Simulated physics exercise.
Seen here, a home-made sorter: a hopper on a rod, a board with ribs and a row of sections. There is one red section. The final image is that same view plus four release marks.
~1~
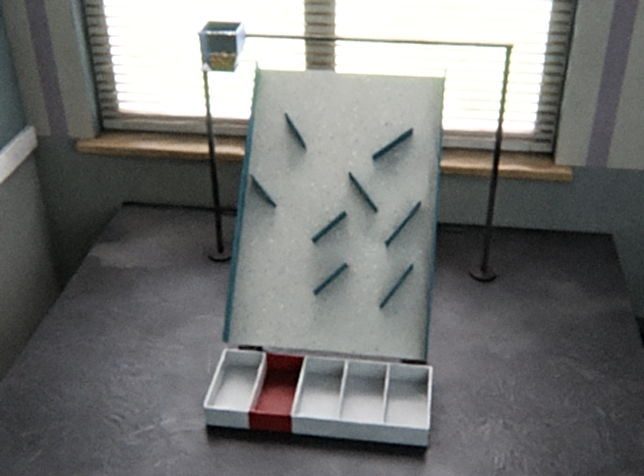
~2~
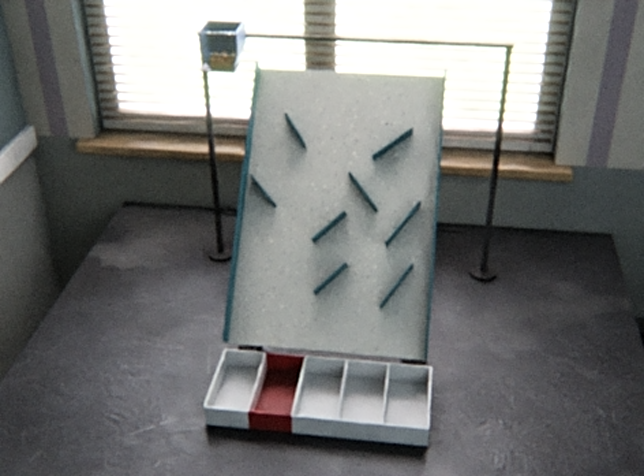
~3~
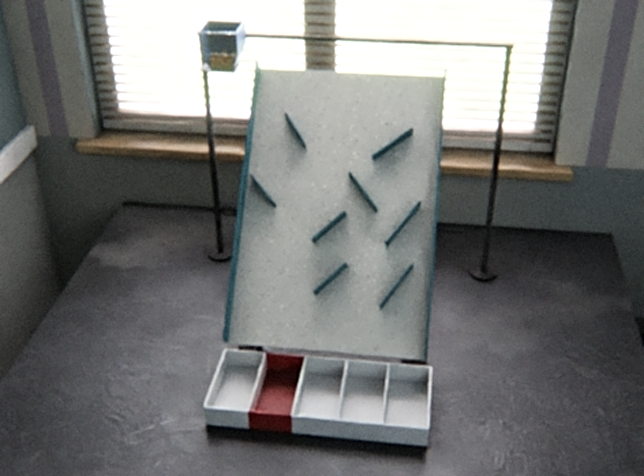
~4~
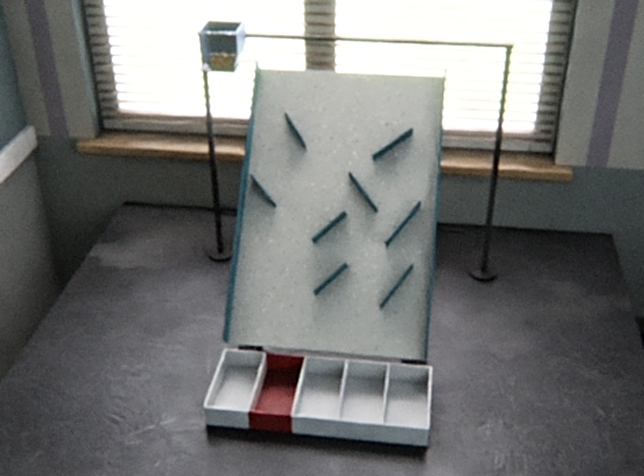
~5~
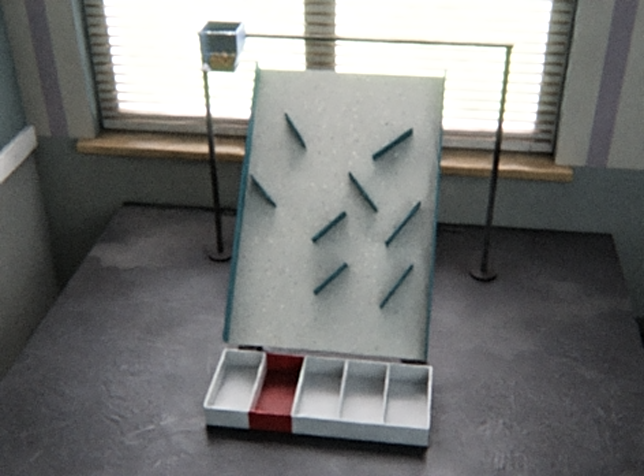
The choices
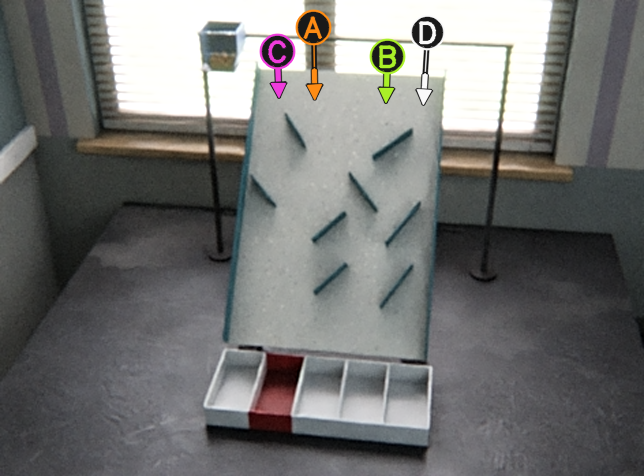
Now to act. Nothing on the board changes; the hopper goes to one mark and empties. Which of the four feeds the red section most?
C.
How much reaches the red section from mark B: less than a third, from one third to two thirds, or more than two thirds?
It is less than a third.
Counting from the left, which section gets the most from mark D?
The fifth from the left.
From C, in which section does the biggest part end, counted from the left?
It is the second one.
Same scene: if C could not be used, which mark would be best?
A.
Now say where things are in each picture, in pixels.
Hopper near (224, 59), roasted chickpeas, door shut, in the first frame.
Ribs (285, 113) to (304, 143), (373, 156) to (413, 128), (250, 174) to (274, 203), in the second frame.
Ribs (349, 172) to (377, 209), (312, 239) to (345, 211), (386, 244) to (420, 201), in the third frame.
Ribs (313, 293) to (346, 263), (380, 307) to (413, 264), in the fourth frame.
Red section near (270, 420), number 2 of 5 from the left, in the fifth frame.
On the marked copy, mark A meets the board at (314, 93); mark B meets the board at (386, 97); mark C meets the board at (278, 92); mark D meets the board at (423, 99).
Choosing A, close to half in the red section, close to half in other sections, only a few outside the box.
Choosing B, a small share in the red section, the bulk in other sections.
Choosing C, the bulk in the red section, close to a quarter in other sections, only a few held on the board.
Choosing D, only a few in the red section, all but a few in other sections, a small share outside the box.
